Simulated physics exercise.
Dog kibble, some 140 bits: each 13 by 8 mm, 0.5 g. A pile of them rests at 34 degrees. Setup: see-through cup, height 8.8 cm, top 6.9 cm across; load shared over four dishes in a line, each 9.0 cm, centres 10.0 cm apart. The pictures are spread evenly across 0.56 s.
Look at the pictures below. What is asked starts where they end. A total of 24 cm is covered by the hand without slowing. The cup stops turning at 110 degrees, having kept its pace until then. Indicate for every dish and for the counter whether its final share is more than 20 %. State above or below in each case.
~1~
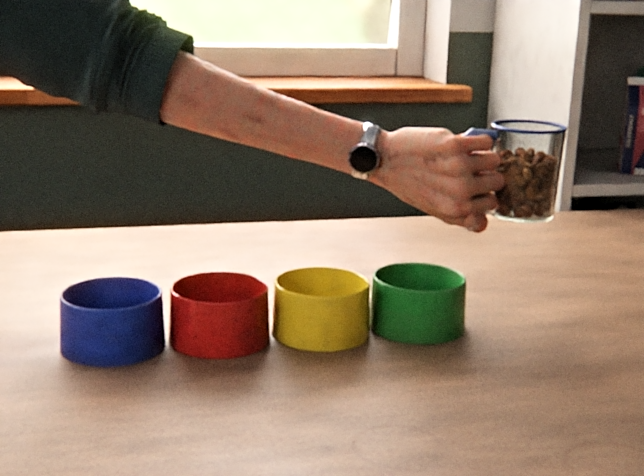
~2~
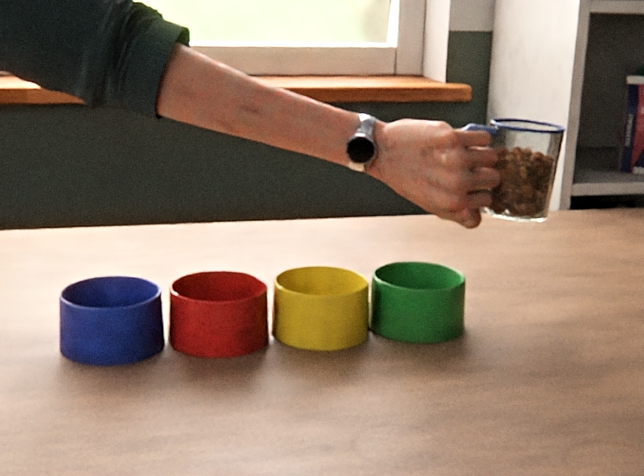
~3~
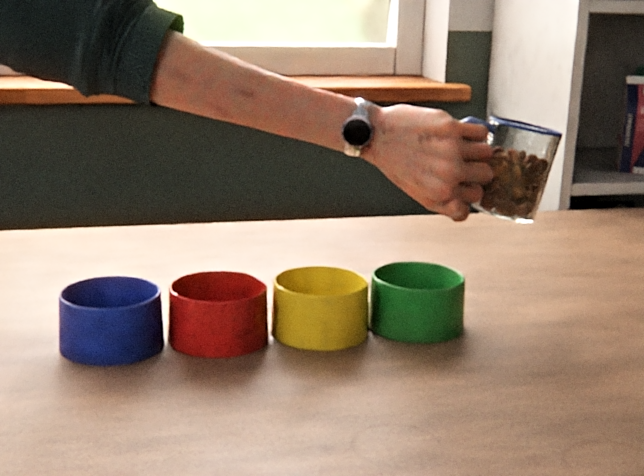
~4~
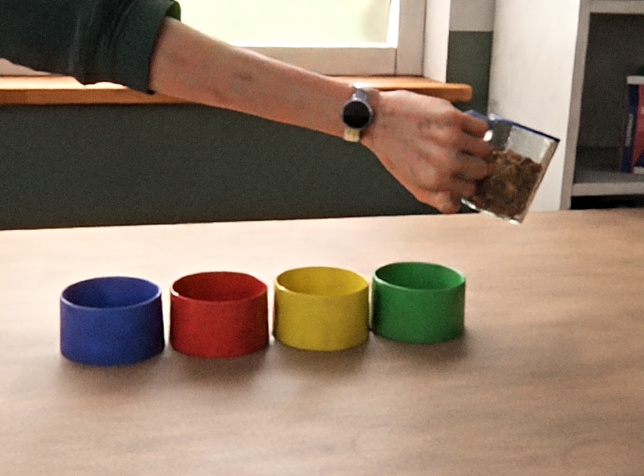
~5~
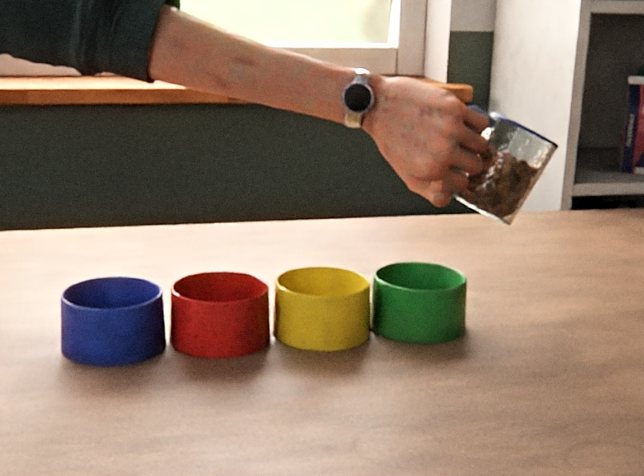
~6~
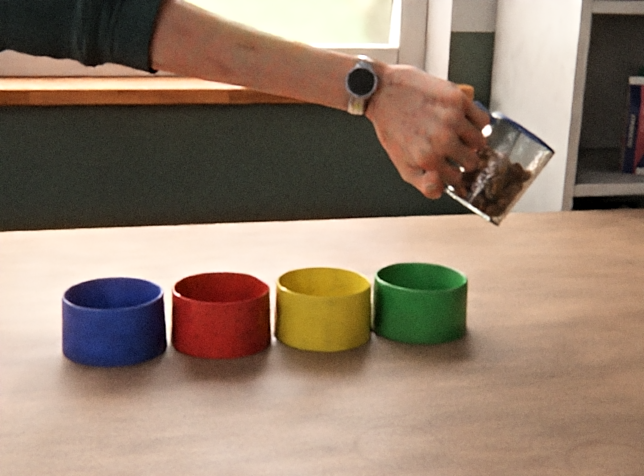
One by one: Red: The count there will be a fifth or smaller; blue: The count there will be a fifth or smaller; green: The count there will be bigger than a fifth; yellow: The count there will be a fifth or smaller; counter: The count there will be bigger than a fifth.
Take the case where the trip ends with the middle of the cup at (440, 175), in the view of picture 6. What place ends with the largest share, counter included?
Counter.
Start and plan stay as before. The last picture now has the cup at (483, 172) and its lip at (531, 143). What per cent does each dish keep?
The red dish keeps 0, the blue one 0, the green one 0 and the yellow one 90.
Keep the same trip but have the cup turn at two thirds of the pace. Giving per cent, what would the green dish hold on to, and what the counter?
In that case the green dish gets 80 while the counter gets 0.
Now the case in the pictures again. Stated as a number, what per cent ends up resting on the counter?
Estimate: Close to 45 %.
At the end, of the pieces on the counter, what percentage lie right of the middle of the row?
Some 100 per cent.
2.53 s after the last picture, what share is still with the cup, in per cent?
Near 5 per cent of the load.
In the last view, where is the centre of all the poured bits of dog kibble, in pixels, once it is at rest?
Est. centre at rest: (443, 316) px.
Then, 1.52 s after the last picture, tilt 110 degrees; cup holds 40 %, green 15 %.
Then, 2.53 s after the last picture, tilt 110 degrees; cup holds 5 %, green 50 %.
Then, 3.53 s after the last picture, tilt 110 degrees; cup holds 5 %, green 50 %.
In the end, red 0 %, blue 0 %, green 50 %, yellow 0 %, counter 45 %, cup 5 %.
